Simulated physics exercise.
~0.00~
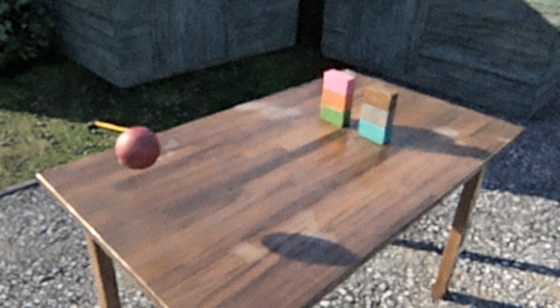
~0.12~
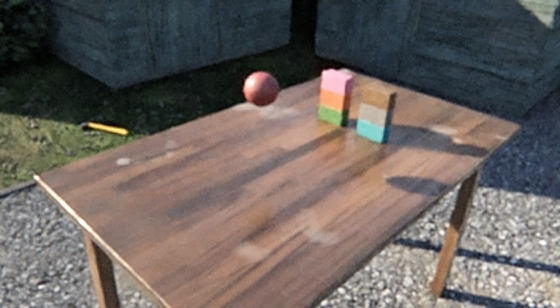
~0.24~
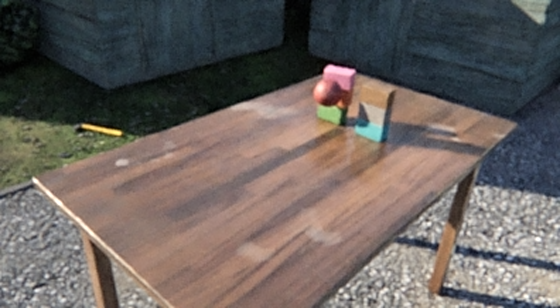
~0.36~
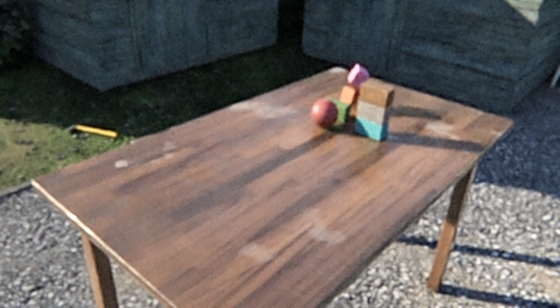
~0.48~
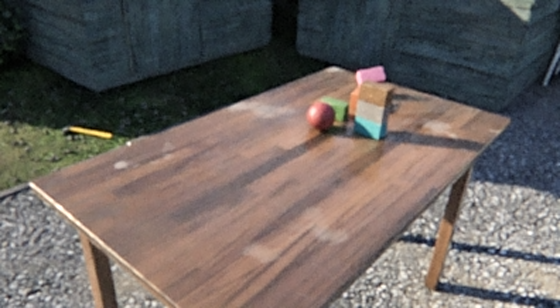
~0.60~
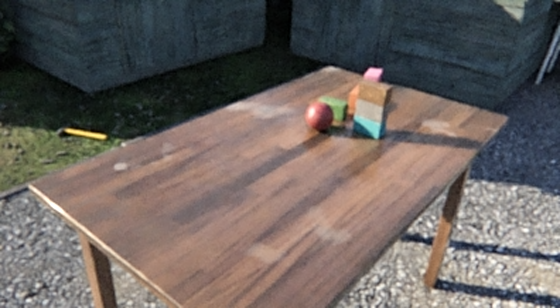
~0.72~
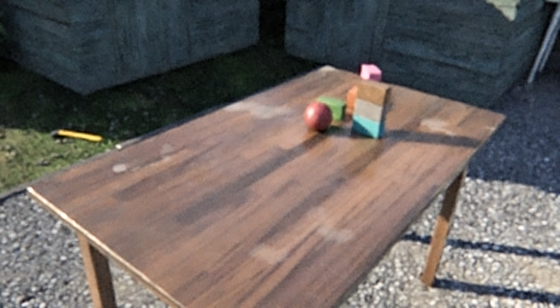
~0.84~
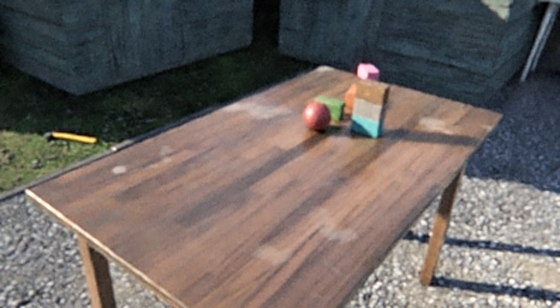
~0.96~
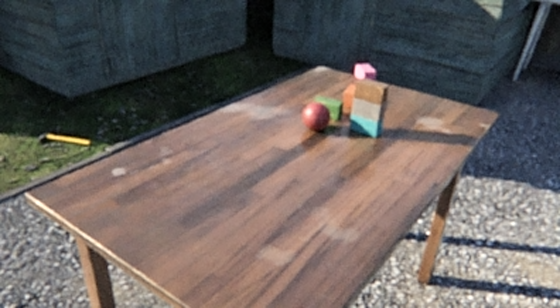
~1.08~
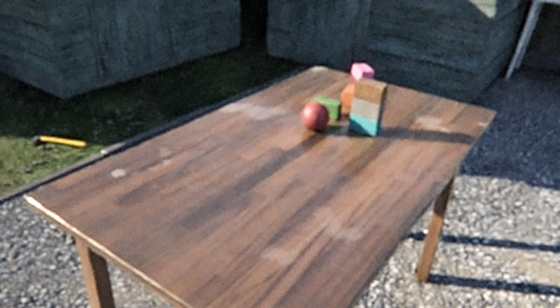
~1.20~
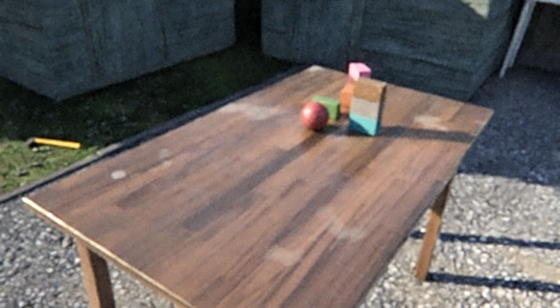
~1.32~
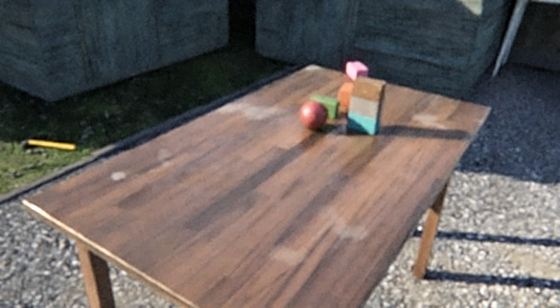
To begin with, a red ball is in the air over the left side of a wooden table outdoors, with two short stacks of coloured blocks standing near the far edge. The ball flies right and strikes the left stack, made of pink, orange and green blocks. It drops to the tabletop as the pink block tilts to the right and the orange one shifts beneath it. The pink block then tips over behind the right stack, which stays standing. Finally, everything lies still, with the ball beside the green block and the pink block toppled.
